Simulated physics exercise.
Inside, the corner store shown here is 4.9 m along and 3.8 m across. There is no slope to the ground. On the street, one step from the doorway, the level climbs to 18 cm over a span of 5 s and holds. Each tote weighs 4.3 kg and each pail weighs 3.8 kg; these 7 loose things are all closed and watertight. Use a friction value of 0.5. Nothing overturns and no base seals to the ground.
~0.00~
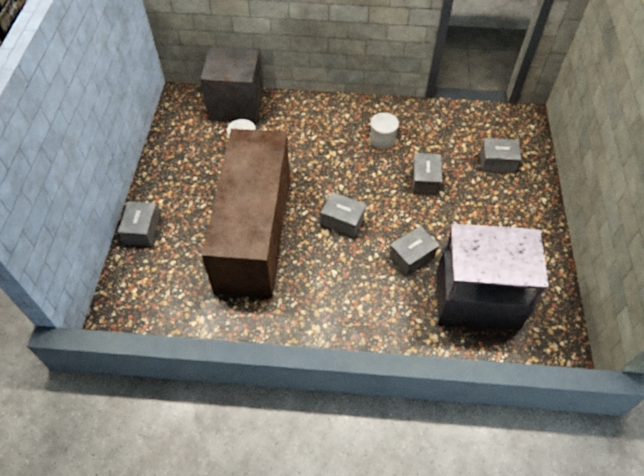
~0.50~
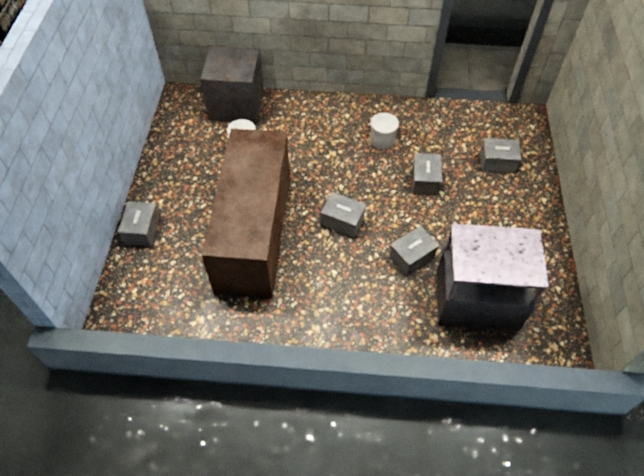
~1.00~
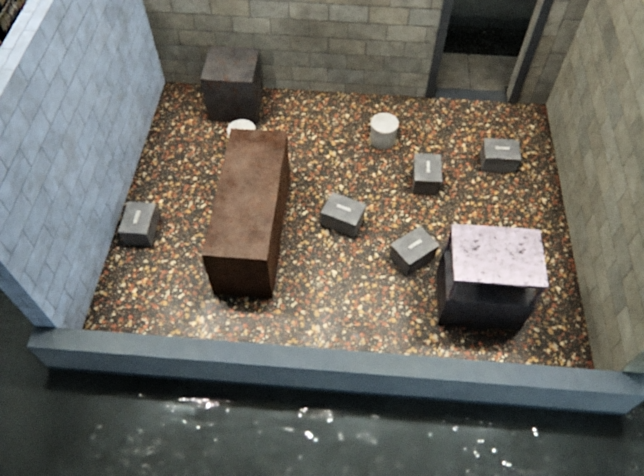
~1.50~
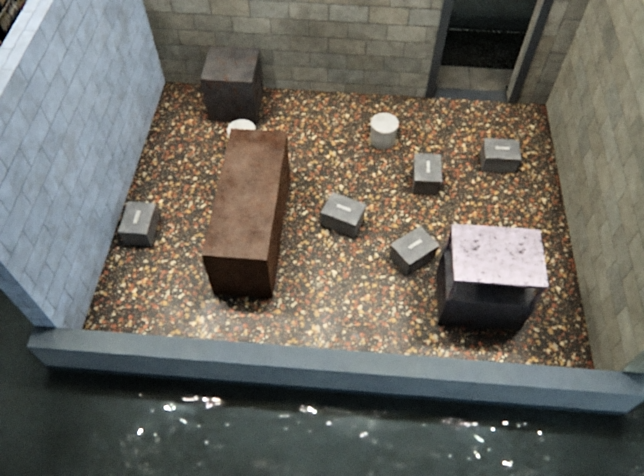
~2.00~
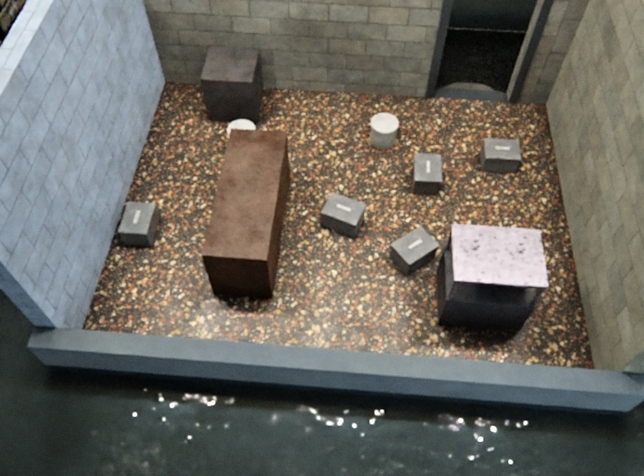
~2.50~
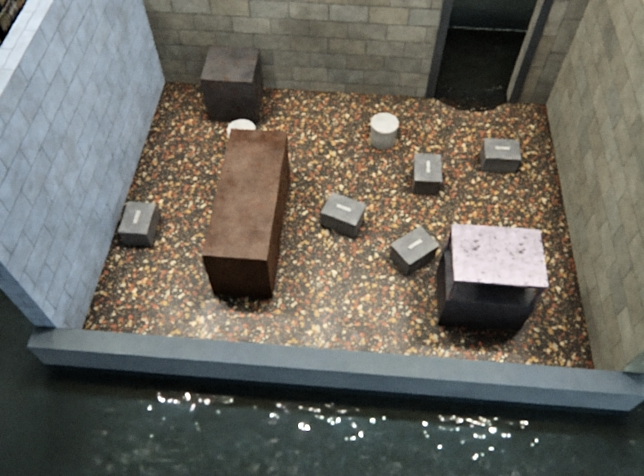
In this clip, dark water covers the gray ground outside a walled room holding gray boxes, white cylinders and larger blocks, then passes through the doorway at the upper right to the pebbled floor's edge, while the objects stay still.
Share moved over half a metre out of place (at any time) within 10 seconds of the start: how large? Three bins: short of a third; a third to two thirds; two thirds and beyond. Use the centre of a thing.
Displaced share: Medium, one to two thirds.
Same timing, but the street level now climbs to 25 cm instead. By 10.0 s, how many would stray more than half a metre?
Then it comes to 4.
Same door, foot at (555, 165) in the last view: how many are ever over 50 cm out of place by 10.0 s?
Then 5.
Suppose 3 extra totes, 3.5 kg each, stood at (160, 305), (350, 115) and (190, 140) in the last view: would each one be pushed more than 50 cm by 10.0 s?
In order: Not as far; not as far; not as far.
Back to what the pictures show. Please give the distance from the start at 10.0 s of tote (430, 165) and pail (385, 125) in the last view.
In turn: 250 cm, 0 cm.
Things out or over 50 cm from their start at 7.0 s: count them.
2 in all.
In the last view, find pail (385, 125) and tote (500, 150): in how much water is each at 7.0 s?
Some 2 cm at the first, some 7 cm at the second.
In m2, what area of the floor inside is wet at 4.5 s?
Roughly 3.5 m2 of it is wet.
After 3.5 s 0 of 7 are over 50 cm from their spots; 0 afloat.
After 4.5 s 0 of 7 are over 50 cm from their spots; 0 afloat.
After 7.0 s 2 of 7 are over 50 cm from their spots; 1 afloat.
After 10.0 s 4 of 7 are over 50 cm from their spots, and 4 have been at some point; 4 afloat.
